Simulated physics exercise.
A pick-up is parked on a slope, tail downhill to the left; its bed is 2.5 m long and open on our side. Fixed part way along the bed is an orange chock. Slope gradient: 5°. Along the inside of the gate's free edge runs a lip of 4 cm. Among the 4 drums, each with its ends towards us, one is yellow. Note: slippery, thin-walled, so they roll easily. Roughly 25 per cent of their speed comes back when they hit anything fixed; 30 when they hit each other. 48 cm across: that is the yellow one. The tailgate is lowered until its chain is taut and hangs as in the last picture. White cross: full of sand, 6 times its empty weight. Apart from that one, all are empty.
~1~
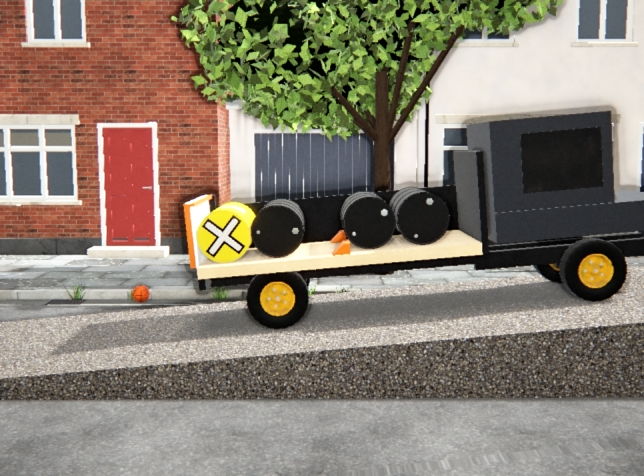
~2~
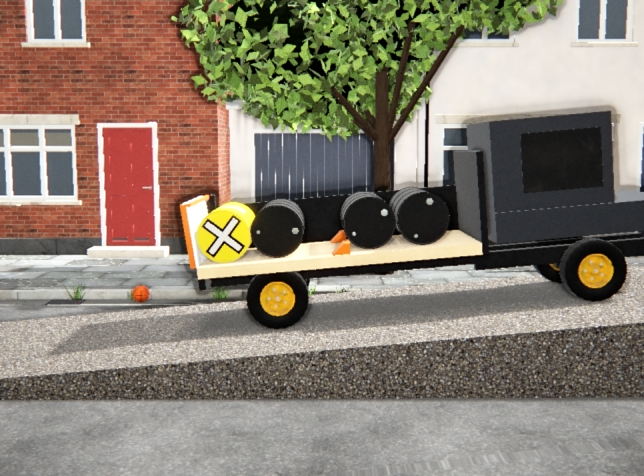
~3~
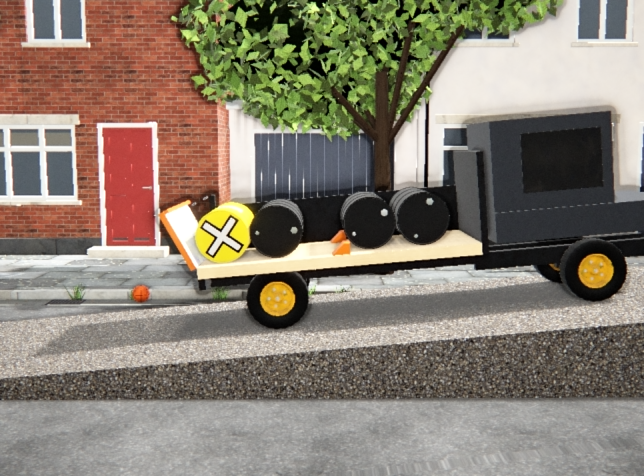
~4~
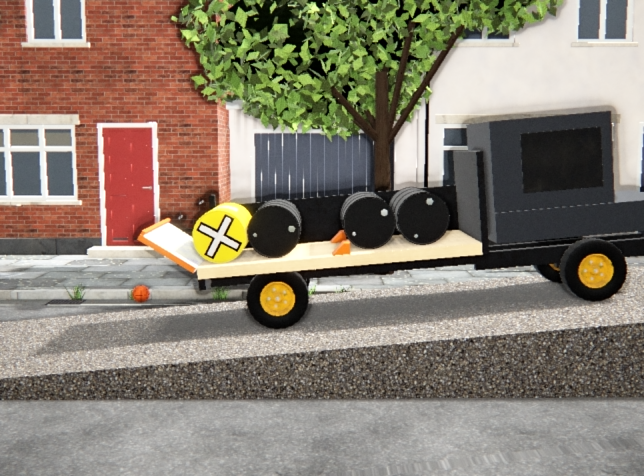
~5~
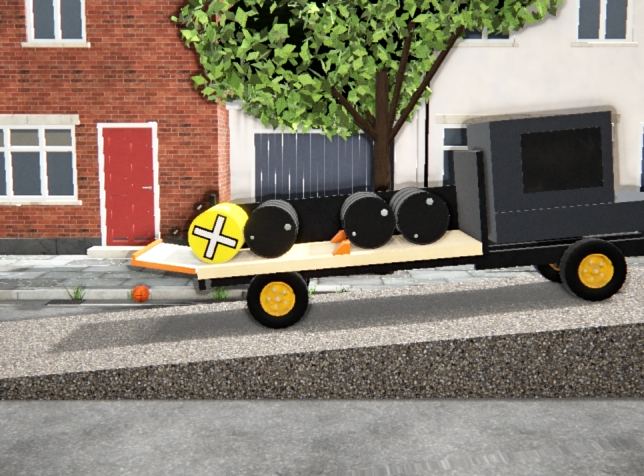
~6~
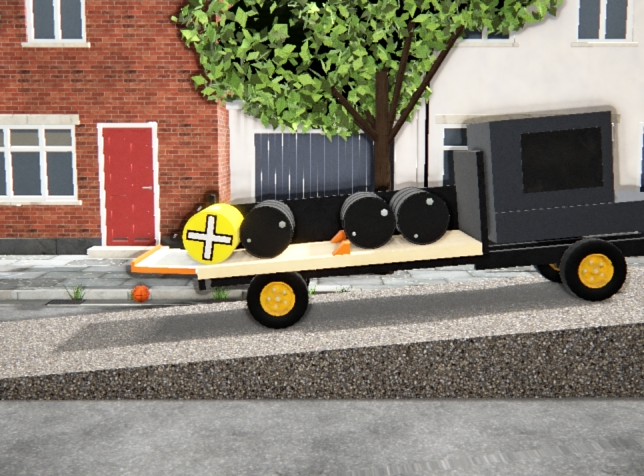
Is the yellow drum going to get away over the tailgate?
No.
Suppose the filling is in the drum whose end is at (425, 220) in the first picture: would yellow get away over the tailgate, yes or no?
Yellow? No, it won't, in that case.
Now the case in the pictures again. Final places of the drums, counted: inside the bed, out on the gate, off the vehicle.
The numbers run 3, 1, 0 in that sequence.
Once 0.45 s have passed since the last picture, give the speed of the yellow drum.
About 0.4 m/s.
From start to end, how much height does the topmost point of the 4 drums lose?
About 0 cm.
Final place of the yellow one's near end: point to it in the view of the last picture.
In the last view it sits close to (165, 237).
Then, 0.45 s past the sixth picture, yellow is on the gate, 5 cm past the hinge, rolling left; 0 of 4 are out.
Then, 0.95 s past the sixth picture, yellow is on the gate, 20 cm past the hinge, rolling left; 0 of 4 are out.
Finally (1.55 s after the last picture), yellow is on the gate, 30 cm past the hinge; 0 of 4 are out.
